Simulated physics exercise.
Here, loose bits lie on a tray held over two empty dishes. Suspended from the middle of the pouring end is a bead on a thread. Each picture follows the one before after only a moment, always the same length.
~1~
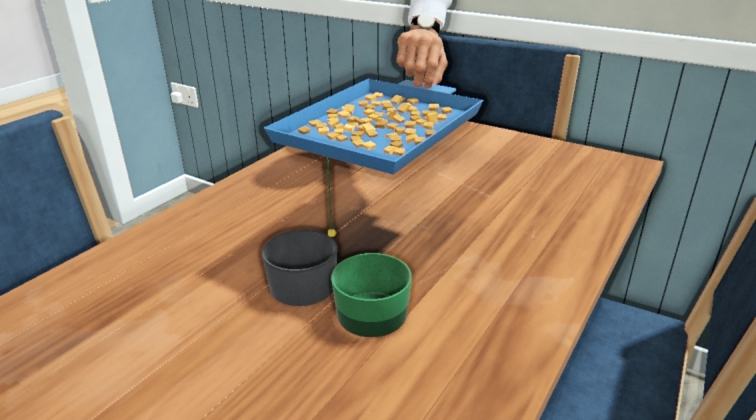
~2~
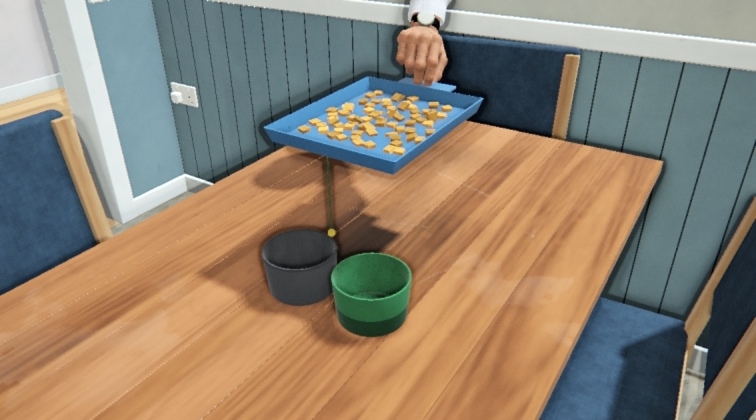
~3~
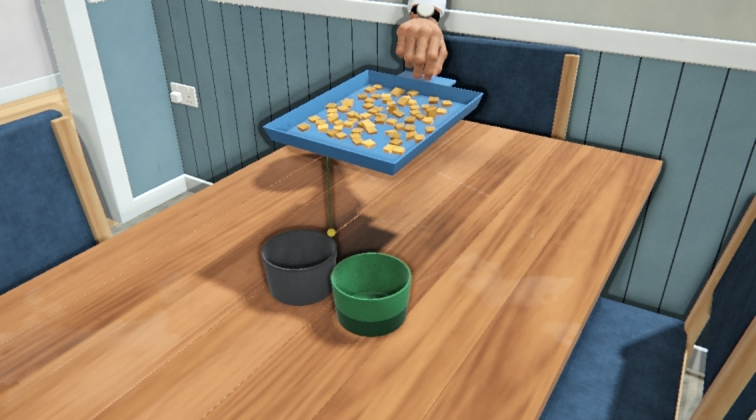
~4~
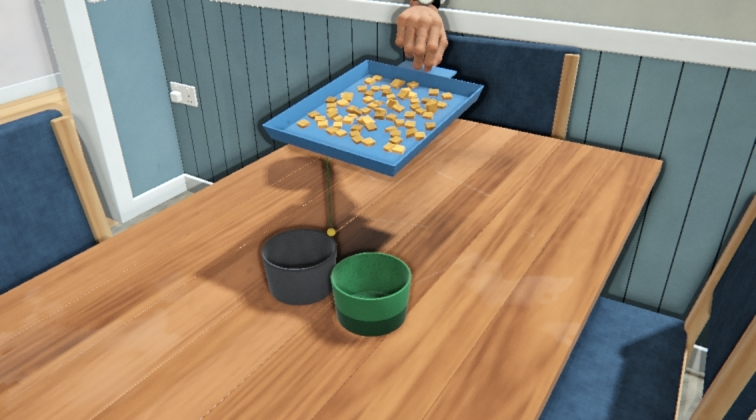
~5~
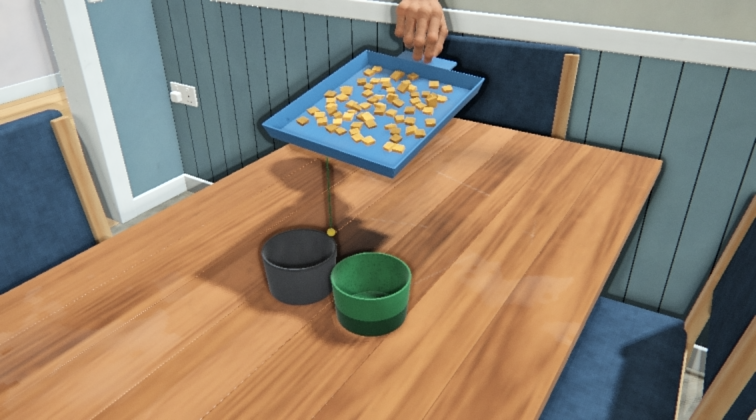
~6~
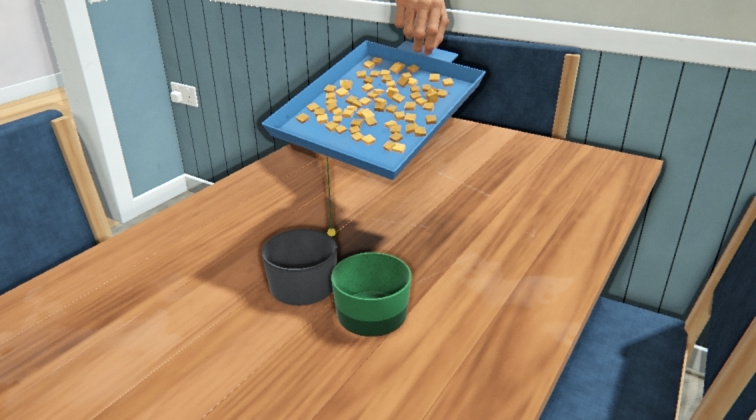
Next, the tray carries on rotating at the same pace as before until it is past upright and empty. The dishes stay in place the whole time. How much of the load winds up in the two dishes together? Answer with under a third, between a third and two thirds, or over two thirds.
The two dishes together get over two thirds of it.
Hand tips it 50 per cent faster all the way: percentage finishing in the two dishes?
Roughly 80 percent.
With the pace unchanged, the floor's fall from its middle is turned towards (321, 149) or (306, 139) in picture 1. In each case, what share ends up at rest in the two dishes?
Shares: 50 %, then 20 %.
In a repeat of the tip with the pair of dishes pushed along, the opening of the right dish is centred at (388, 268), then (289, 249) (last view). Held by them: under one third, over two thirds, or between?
Try 1 - over two thirds; try 2 - under a third.
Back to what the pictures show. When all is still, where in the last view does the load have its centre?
Near pixel (372, 309).
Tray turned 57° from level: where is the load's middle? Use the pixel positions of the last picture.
Roughly (366, 141).
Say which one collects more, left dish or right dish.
The larger amount ends in the right side.
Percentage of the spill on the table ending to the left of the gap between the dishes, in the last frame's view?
I'd guess close to 60 %.
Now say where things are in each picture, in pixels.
Corners of the pouring end at (271, 127) and (393, 158), level; middle of the load at (381, 120), cereal squares; left dish at (277, 283); right dish at (350, 313); bead on its thread at (332, 233), in the first frame.
Corners of the pouring end at (271, 127) and (393, 159), level; middle of the load at (381, 119), in the second frame.
Corners of the pouring end at (270, 126) and (393, 160), tipped barely, lowest at the right corner; middle of the load at (380, 116), in the third frame.
Corners of the pouring end at (270, 124) and (392, 162), tipped a little, lowest at the right corner; middle of the load at (380, 111), in the fourth frame.
Corners of the pouring end at (269, 123) and (392, 164), tipped a little, lowest at the right corner; middle of the load at (380, 106), in the fifth frame.
Corners of the pouring end at (269, 122) and (392, 167), tipped a little, lowest at the right corner; middle of the load at (380, 101); left dish at (277, 282); right dish at (350, 313), in the sixth frame.
Soon after the last picture, tray tipped steeply; all on the tray.
A little later, tray tipped right over; nearly all on the tray; a small part in the right dish; a stray few in the left dish; a stray few in the air.
Later still, tray tipped past a quarter turn; most in the right dish; a small part in the left dish; a small part outside both.
At rest, tray tipped past a quarter turn; most in the right dish; a small part in the left dish; a small part outside both.
